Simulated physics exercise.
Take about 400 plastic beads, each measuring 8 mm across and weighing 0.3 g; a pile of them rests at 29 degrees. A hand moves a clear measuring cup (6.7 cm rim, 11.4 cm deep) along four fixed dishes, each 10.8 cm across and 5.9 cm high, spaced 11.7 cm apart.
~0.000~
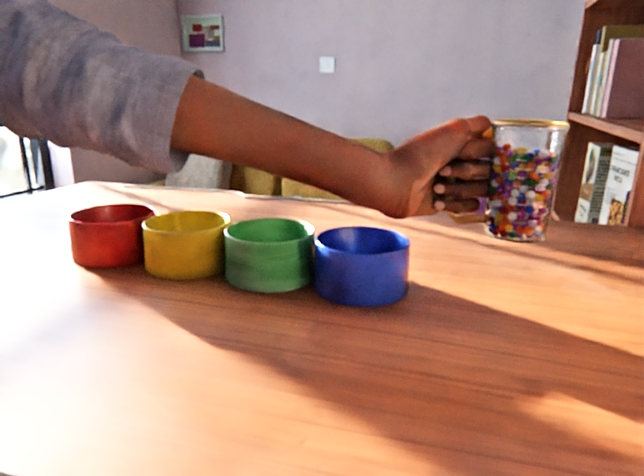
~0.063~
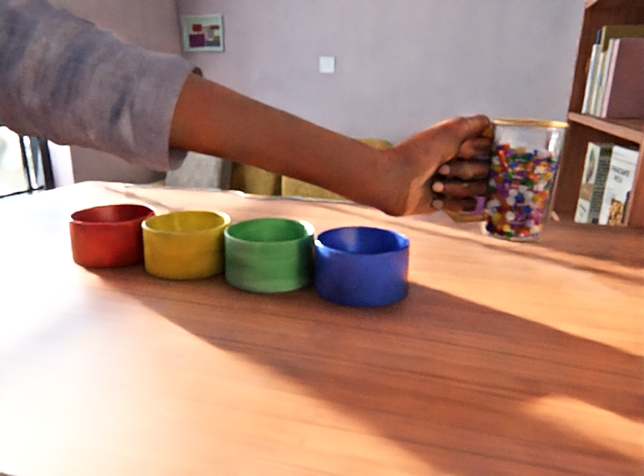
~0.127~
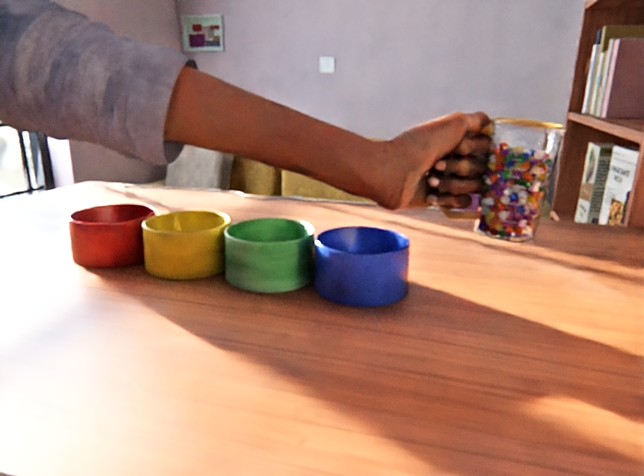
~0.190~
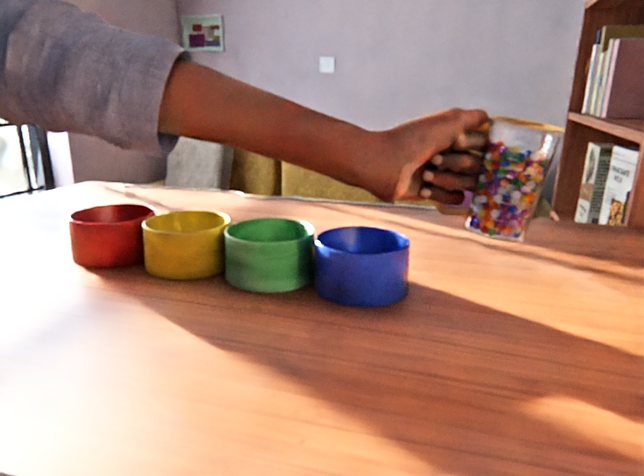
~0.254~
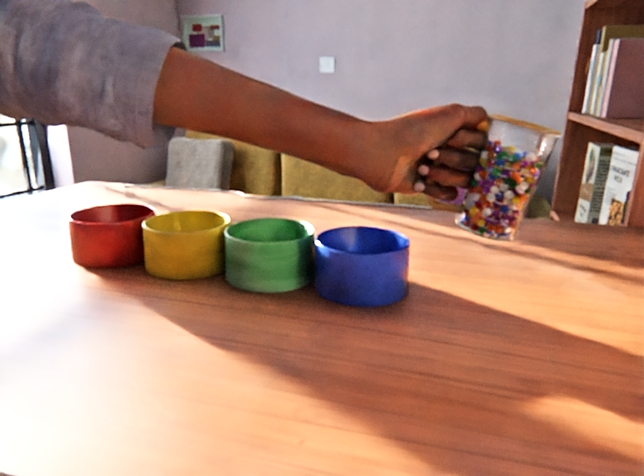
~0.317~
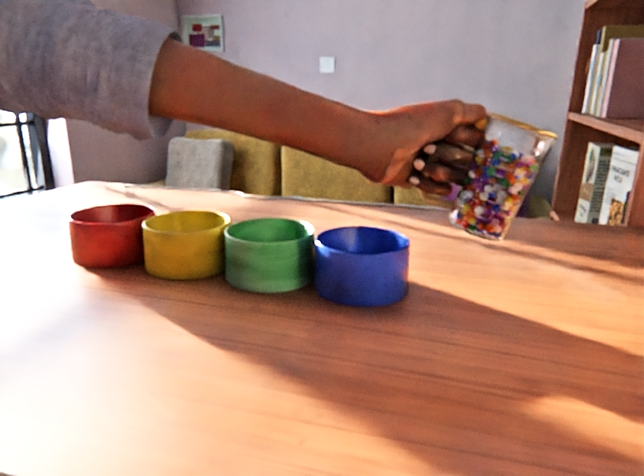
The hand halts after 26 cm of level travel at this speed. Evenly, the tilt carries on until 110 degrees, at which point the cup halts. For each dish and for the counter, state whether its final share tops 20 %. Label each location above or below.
Labels - red dish: Below, blue dish: Above, green dish: Below, yellow dish: Below, counter: Above.
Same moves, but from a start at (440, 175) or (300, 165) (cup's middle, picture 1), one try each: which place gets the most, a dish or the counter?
In the first try blue collects the most, and in the second it's yellow.
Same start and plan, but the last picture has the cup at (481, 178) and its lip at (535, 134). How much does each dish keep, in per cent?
It'd finish with red at 0, blue at 100, green at 0 and yellow at 0.
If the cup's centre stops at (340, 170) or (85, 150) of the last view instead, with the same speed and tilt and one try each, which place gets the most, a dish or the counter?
On the first run most goes to counter, and on the second to counter.
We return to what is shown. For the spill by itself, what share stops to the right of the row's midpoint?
Share: About 100 in a hundred.
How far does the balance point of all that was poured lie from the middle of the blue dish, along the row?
It ends up around 8 cm from that dish's centre, over to the right.
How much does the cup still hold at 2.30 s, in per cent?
15 %.
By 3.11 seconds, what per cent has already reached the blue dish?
Roughly 35 in a hundred.
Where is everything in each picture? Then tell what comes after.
The first picture shows cup at (522, 180), tilt 0 degrees, lip at (567, 124), moved 0.0 cm; middle of the pieces at (522, 187); blue dish at (363, 240); green dish at (270, 230); yellow dish at (187, 221); red dish at (113, 213).
The second picture shows cup at (520, 180), tilt 1 degrees, lip at (566, 125), moved 0.1 cm; middle of the pieces at (521, 187).
The third picture shows cup at (515, 180), tilt 4 degrees, lip at (564, 127), moved 0.6 cm; middle of the pieces at (516, 187).
The fourth picture shows cup at (509, 179), tilt 9 degrees, lip at (562, 130), moved 1.2 cm; middle of the pieces at (509, 186).
The fifth picture shows cup at (503, 179), tilt 13 degrees, lip at (559, 134), moved 1.7 cm; middle of the pieces at (503, 186).
The sixth picture shows cup at (498, 179), tilt 17 degrees, lip at (556, 137), moved 2.3 cm; middle of the pieces at (497, 185); blue dish at (363, 240); green dish at (270, 230); yellow dish at (187, 221); red dish at (113, 213). Its pace works out near 65 degrees a second; the hand travels 9 cm a second.
After 1.51 s, tilt 96 degrees; cup holds 100 %.
After 2.30 s, tilt 110 degrees; cup holds 15 %, blue 20 %.
After 3.11 s, tilt 110 degrees; cup holds 0 %, blue 35 %.
By 3.4 s all is still; red 0 %, blue 35 %, green 0 %, yellow 0 %, counter 65 %.
